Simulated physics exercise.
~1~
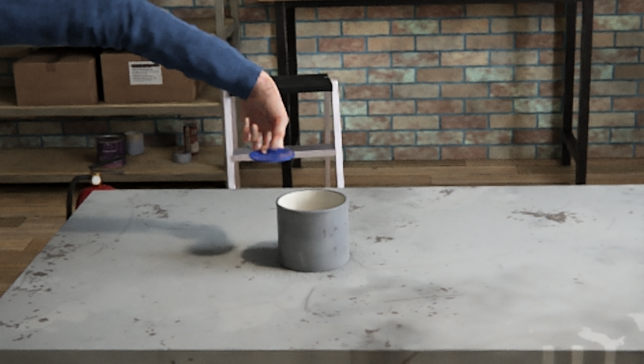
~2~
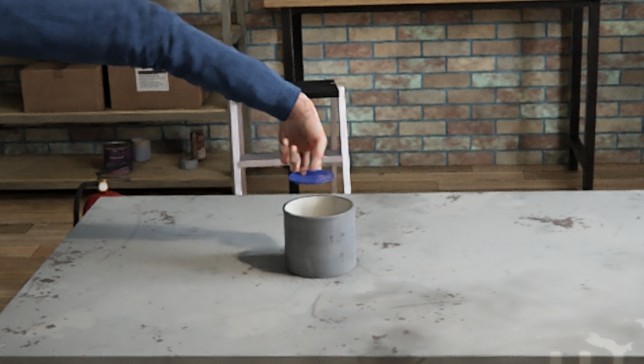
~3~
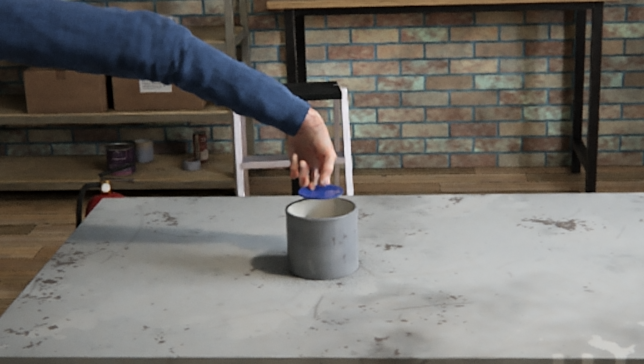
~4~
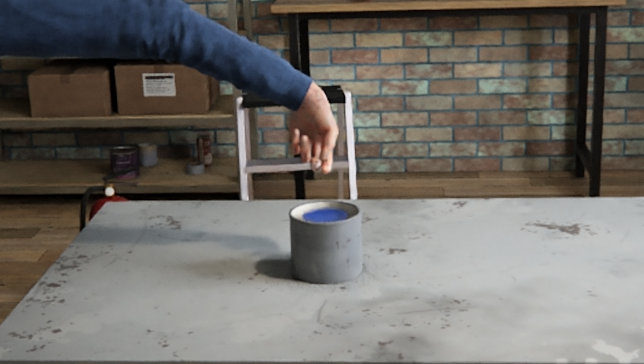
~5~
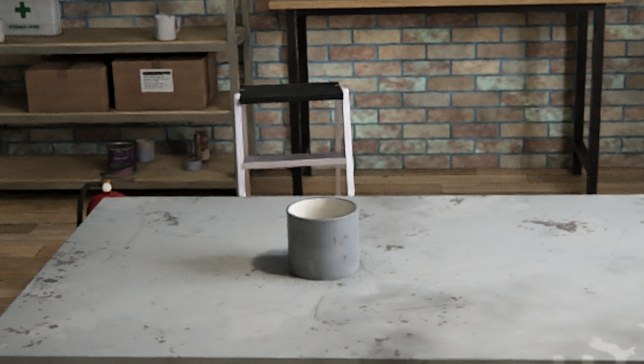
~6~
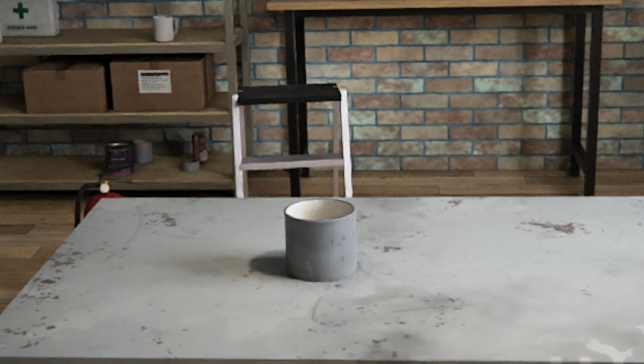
A hand in a blue sleeve reaches in from the left, holding a small blue disc above a round grey cup with a pale interior. The cup stands near the middle of a worn grey tabletop, seen from the front and slightly above in a gently swaying view, with a brick wall, a stepladder and shelves of brown boxes behind. The hand moves right and lowers the disc to the rim. It lets go and lifts away as the disc drops into the opening. The disc slips down inside, out of sight, leaving the cup standing open and the hand gone.
